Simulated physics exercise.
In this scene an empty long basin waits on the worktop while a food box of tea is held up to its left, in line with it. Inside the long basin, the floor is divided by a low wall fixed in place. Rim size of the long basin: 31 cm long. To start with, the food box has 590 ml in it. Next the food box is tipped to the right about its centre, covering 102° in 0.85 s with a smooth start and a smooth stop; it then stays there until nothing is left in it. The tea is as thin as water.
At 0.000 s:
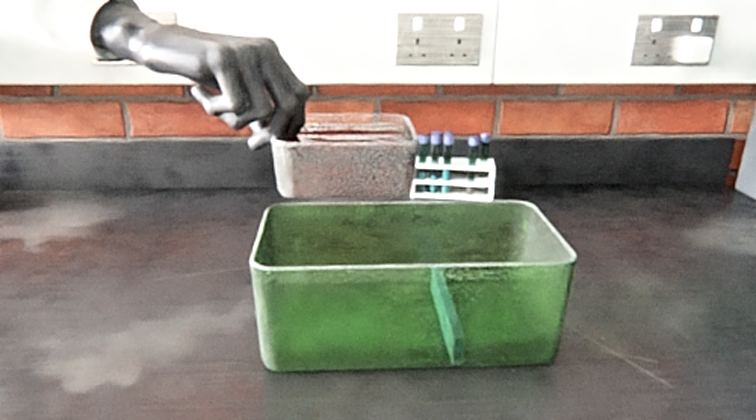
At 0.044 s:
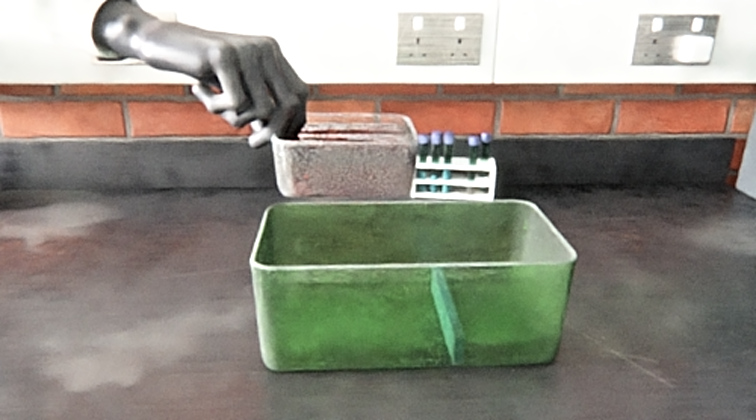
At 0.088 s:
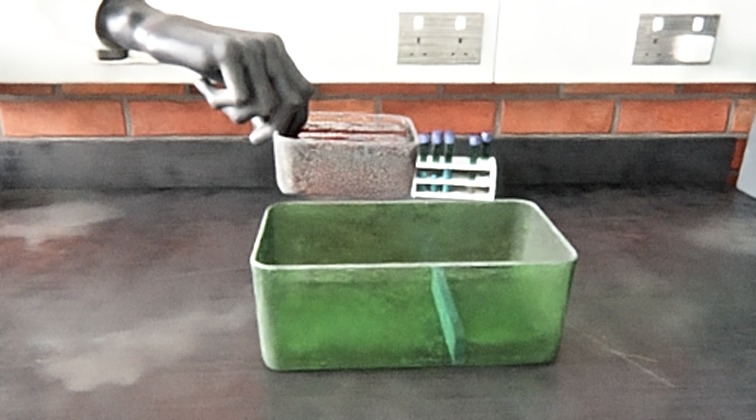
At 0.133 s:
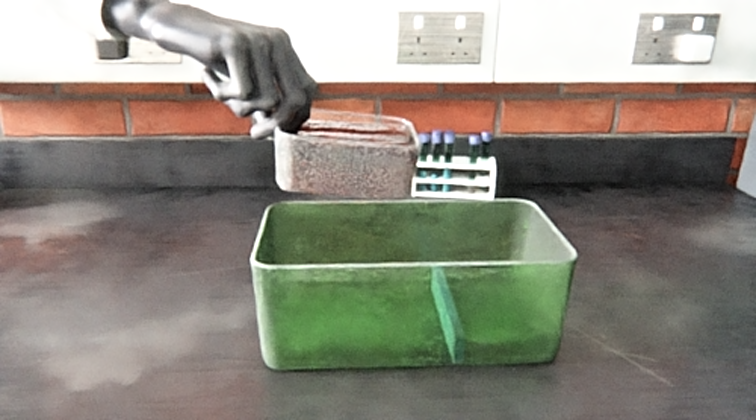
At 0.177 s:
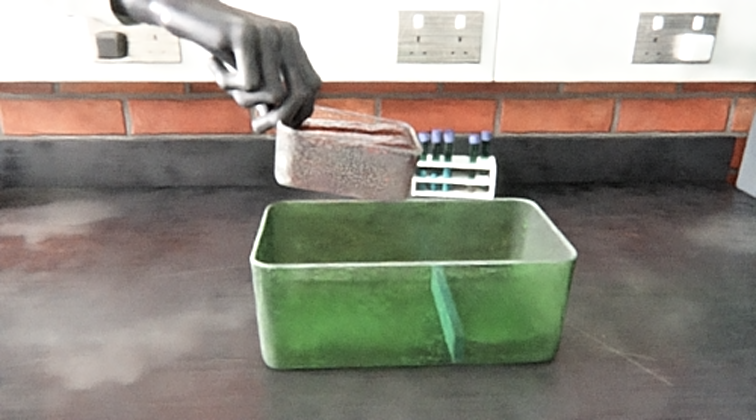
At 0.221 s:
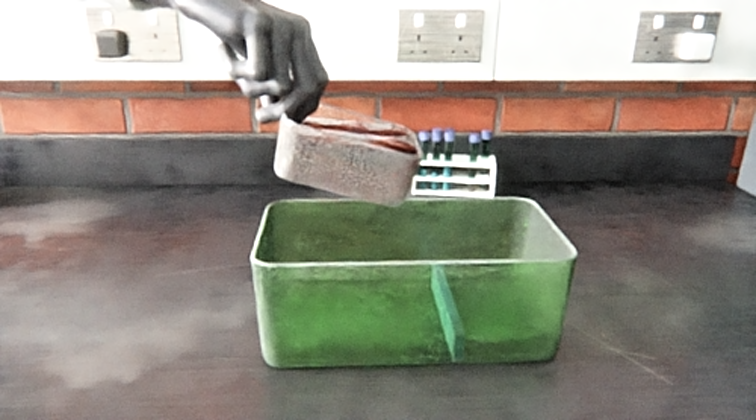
At first, a dark hand holds a small, reddish-brown-tinted box level behind a long green basin on a dark worktop, beside a rack of tubes. The hand then moves slightly right, and the box tilts gradually, its right end dipping lower until it slants down toward the right above the basin's back rim.
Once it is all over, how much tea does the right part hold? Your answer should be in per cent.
The right part holds about 57 per cent.
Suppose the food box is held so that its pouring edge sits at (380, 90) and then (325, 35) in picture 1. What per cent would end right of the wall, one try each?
Roughly 40 per cent the first time and 15 per cent the second.
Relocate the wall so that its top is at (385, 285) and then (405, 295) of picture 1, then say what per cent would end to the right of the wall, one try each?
95 per cent first, 80 per cent second.
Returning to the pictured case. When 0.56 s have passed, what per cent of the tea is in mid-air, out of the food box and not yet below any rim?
Estimate: About 30 % of all of it.
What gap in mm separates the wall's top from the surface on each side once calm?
Close to 22 mm left and close to 10 mm right.
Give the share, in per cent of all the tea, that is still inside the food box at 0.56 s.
Some 26 % of it is still there.
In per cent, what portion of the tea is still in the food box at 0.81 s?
Roughly 4 per cent.
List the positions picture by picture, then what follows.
It leans 0°; its right rim is at (412, 129); the tea meets the walls at (281, 136) and (409, 135); the long basin's rim runs from (261, 234) to (553, 230); the wall's top is at (446, 300), in the first picture.
It leans 1°; its right rim is at (413, 130); the tea meets the walls at (282, 135) and (410, 134), in the second picture.
It leans 3°; its right rim is at (414, 132); the tea meets the walls at (283, 133) and (410, 135), in the third picture.
It leans 6°; its right rim is at (415, 135); the tea meets the walls at (283, 132) and (410, 136), in the fourth picture.
It leans 11°; its right rim is at (415, 140); the tea meets the walls at (285, 131) and (413, 136), in the fifth picture.
It leans 16°; its right rim is at (416, 145); the tea meets the walls at (285, 130) and (416, 137); 1 per cent is over the edge, in the sixth picture.
After 0.56 s the tilt is 75° and 25 per cent is still to pour, 9 is left of the wall and 35 right of it.
After 0.81 s the tilt is 101° and 4 per cent is still to pour, 33 is left of the wall and 61 right of it.
After 1.07 s the tilt is 102° and 0 per cent is still to pour, 42 is left of the wall and 57 right of it.
After 1.35 s the tilt is 102° and 0 per cent is still to pour, 42 is left of the wall and 57 right of it.
In the end 42 per cent lies left of the wall, 57 right of it and 1 outside.
